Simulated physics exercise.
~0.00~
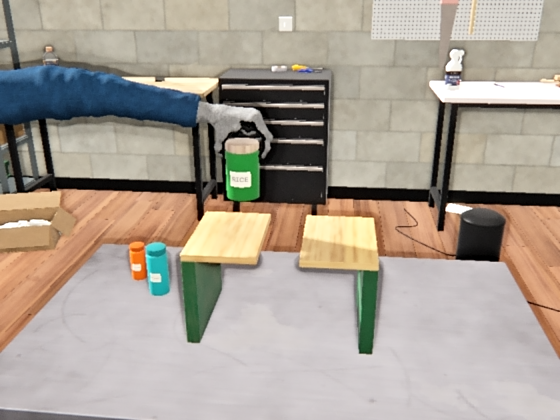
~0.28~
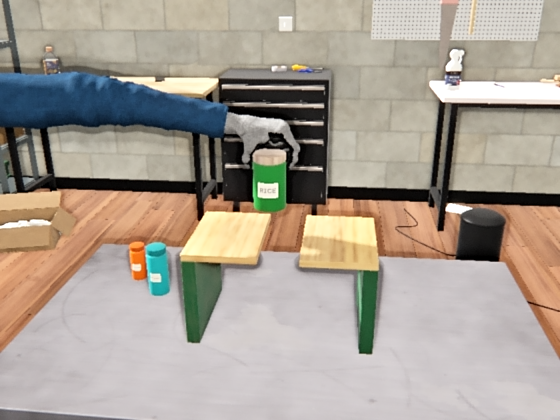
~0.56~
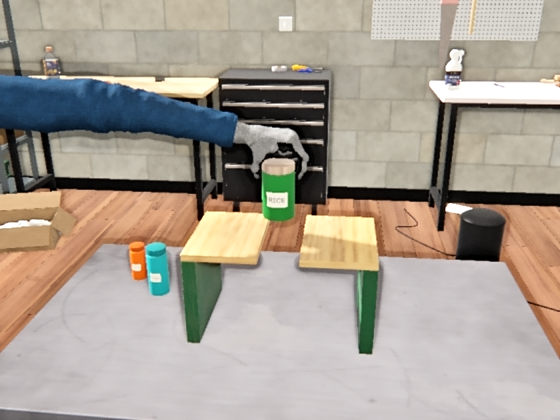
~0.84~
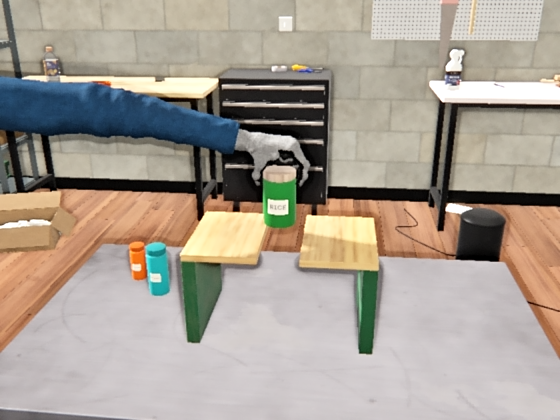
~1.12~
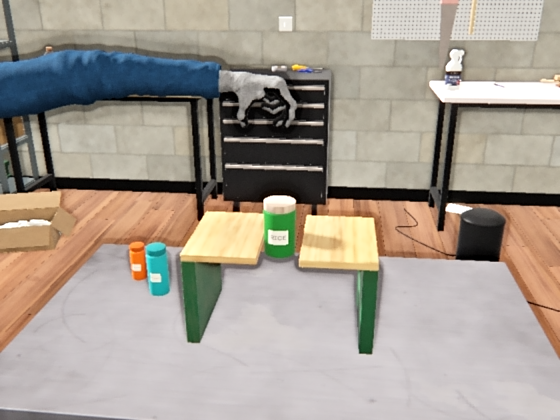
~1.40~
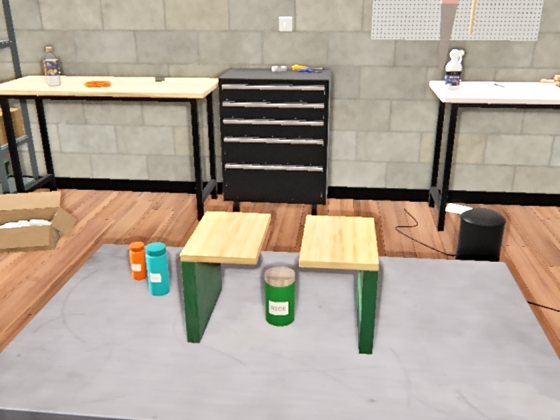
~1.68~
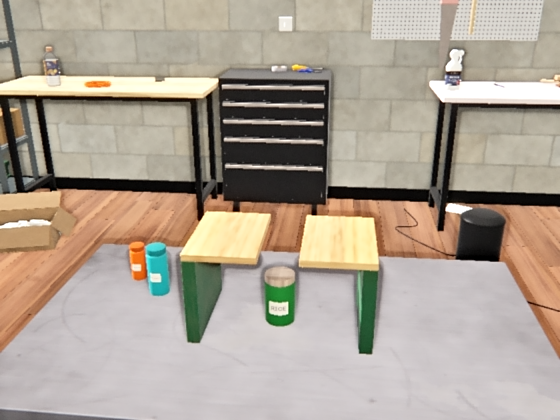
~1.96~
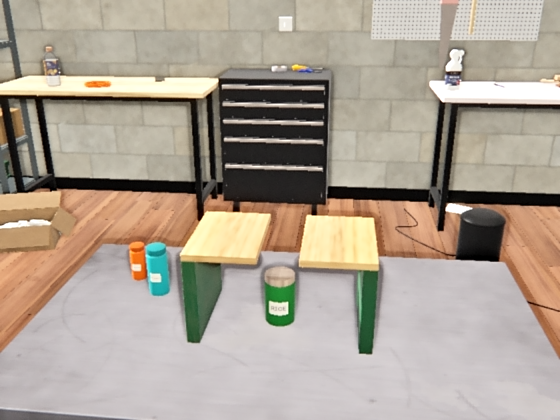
A gloved hand carried a green jar to the right over the gap in a wooden-topped stand, lowered it and let go, and it dropped through, ending upright on the grey surface below while the orange and turquoise shakers stayed put.
